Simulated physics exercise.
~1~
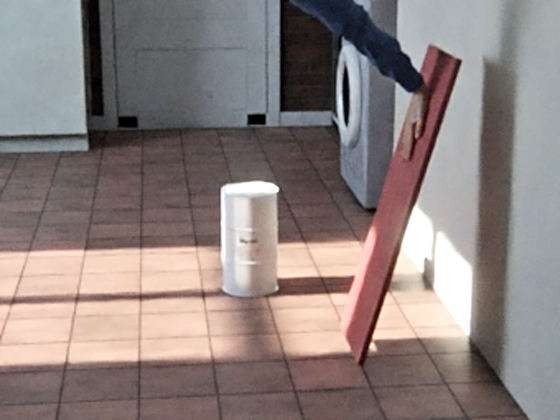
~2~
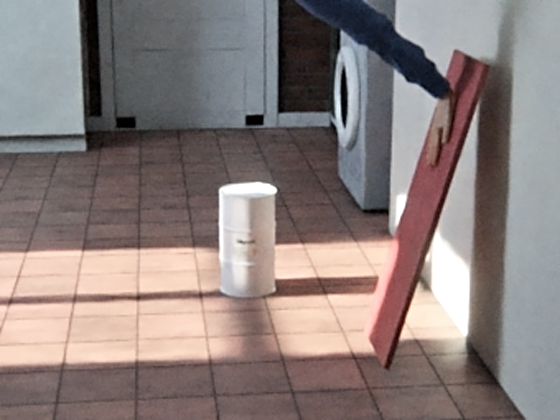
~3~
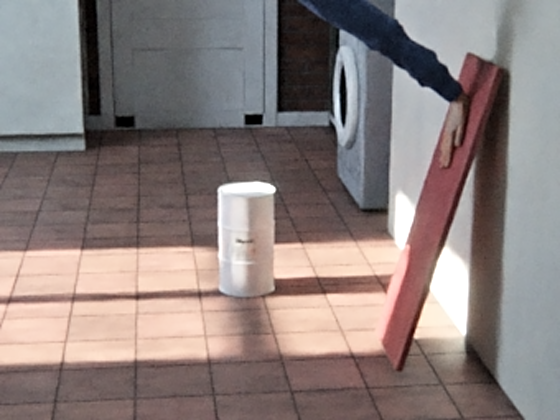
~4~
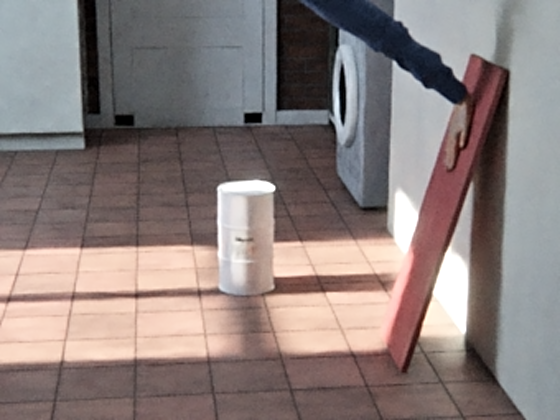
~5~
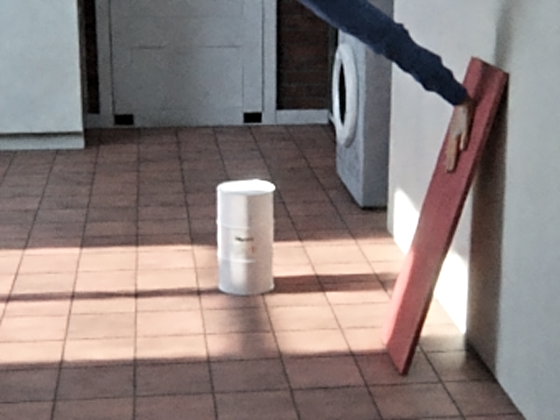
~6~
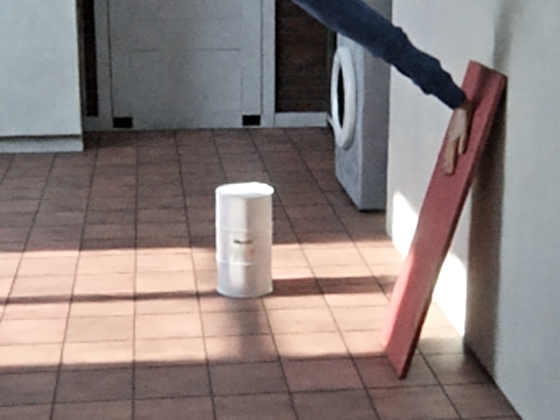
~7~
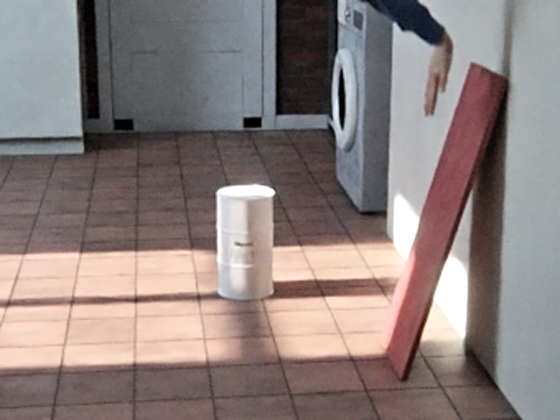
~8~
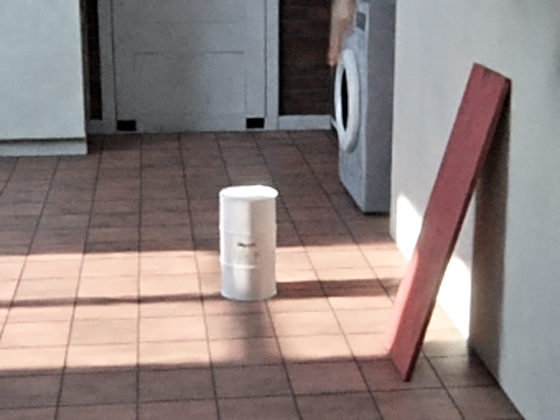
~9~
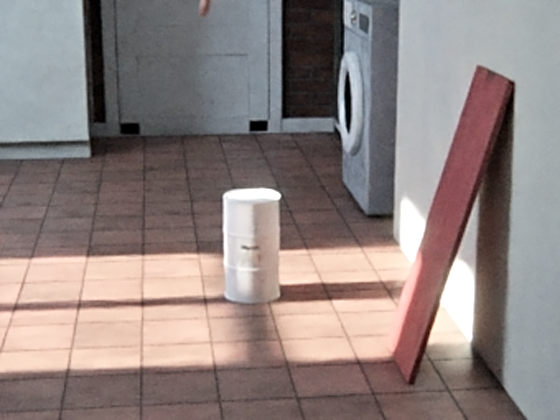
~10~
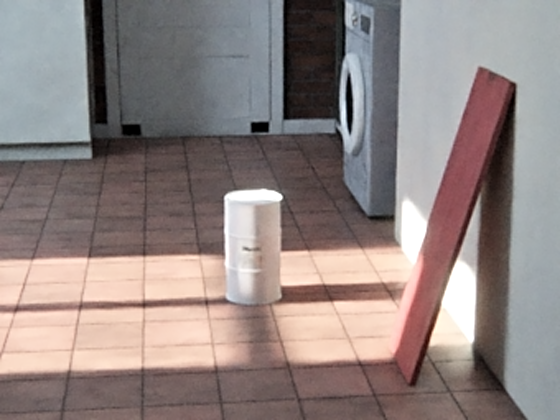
To begin with, an arm in a dark blue sleeve holds a long red board upright at a slant on a tiled floor, with a white canister standing nearby and a washing machine behind. The hand moves the board a short way to the right until its top leans against the pale wall. It stays pressed on the board for a while, keeping it steady. Then the fingers let go and the hand draws back toward the door, leaving the view. The board stays leaning against the wall, and the canister still stands in its place.
